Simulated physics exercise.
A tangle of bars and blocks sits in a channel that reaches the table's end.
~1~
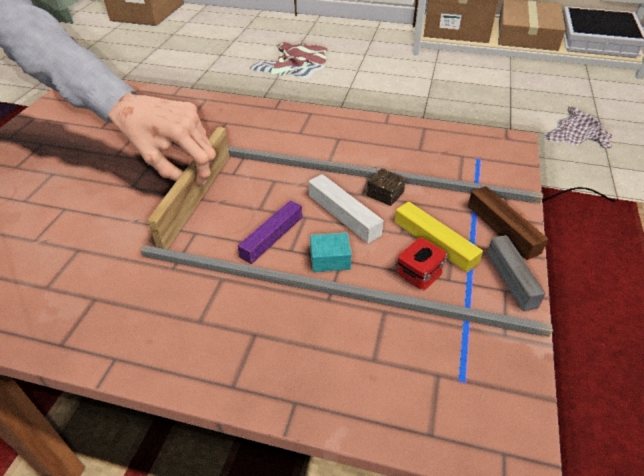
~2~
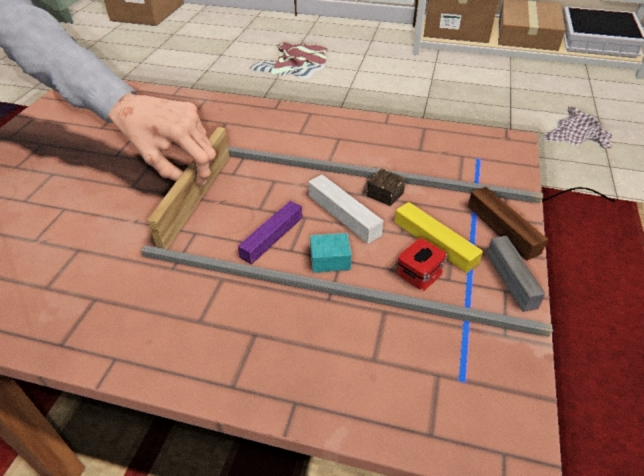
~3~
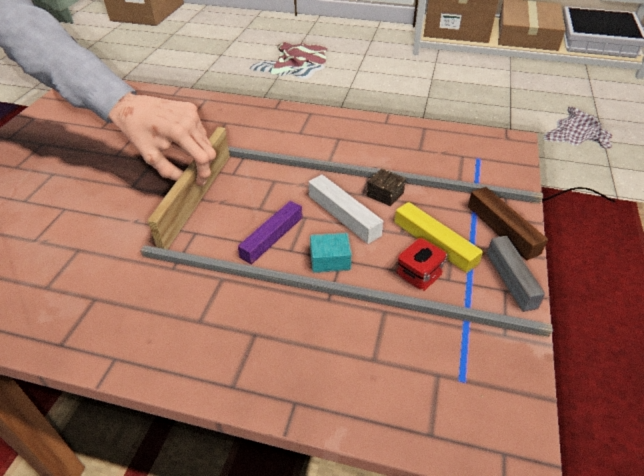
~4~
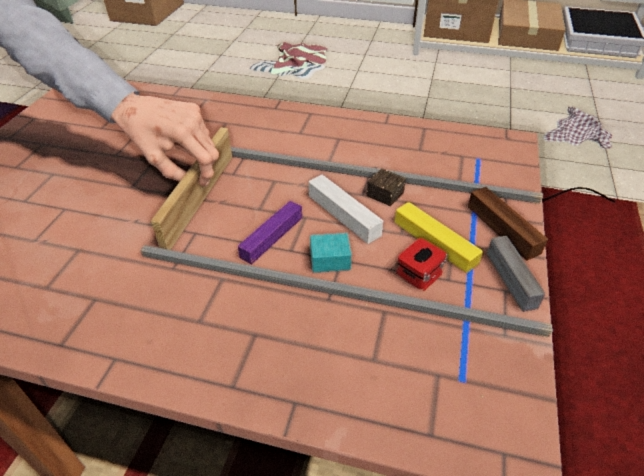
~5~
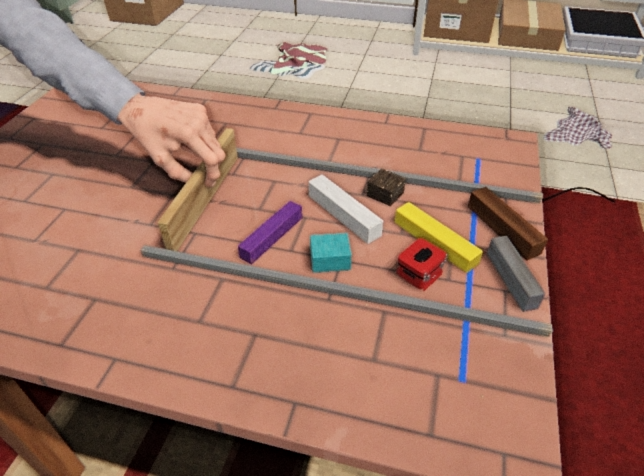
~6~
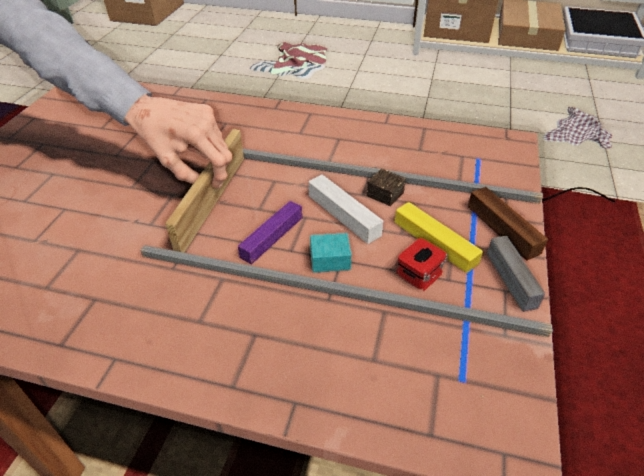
A hand held a wooden board upright at the left of a channel on a brick-patterned table, then slid it slightly right toward the scattered colored bars and blocks, which all stayed still.
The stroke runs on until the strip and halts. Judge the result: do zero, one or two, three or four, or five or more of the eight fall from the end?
One or two of them fall from the end.
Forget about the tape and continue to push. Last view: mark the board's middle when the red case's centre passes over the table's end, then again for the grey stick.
The middle is at (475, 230) when it's the red case, and at (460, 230) when it's the grey stick.
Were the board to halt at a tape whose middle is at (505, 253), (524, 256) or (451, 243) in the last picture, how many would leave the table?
The counts come to 4, then 6, then 0.
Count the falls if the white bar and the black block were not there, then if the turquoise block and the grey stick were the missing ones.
Try 1: 1; try 2: 0.
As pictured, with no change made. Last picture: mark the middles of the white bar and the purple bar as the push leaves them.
I'd say approximately (502, 243) and then (480, 269).
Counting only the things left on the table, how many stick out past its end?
Looks like 2 of them.
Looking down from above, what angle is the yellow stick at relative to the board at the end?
Angle: Around 15°.
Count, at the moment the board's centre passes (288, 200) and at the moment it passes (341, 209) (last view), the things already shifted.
First 1, then 3.
Soon after, none off yet; grey stick at rest near (514, 272); brown stick at rest near (505, 222); yellow stick at rest near (436, 236).
In the end, the number that fall off is one or two; gone, grey stick.
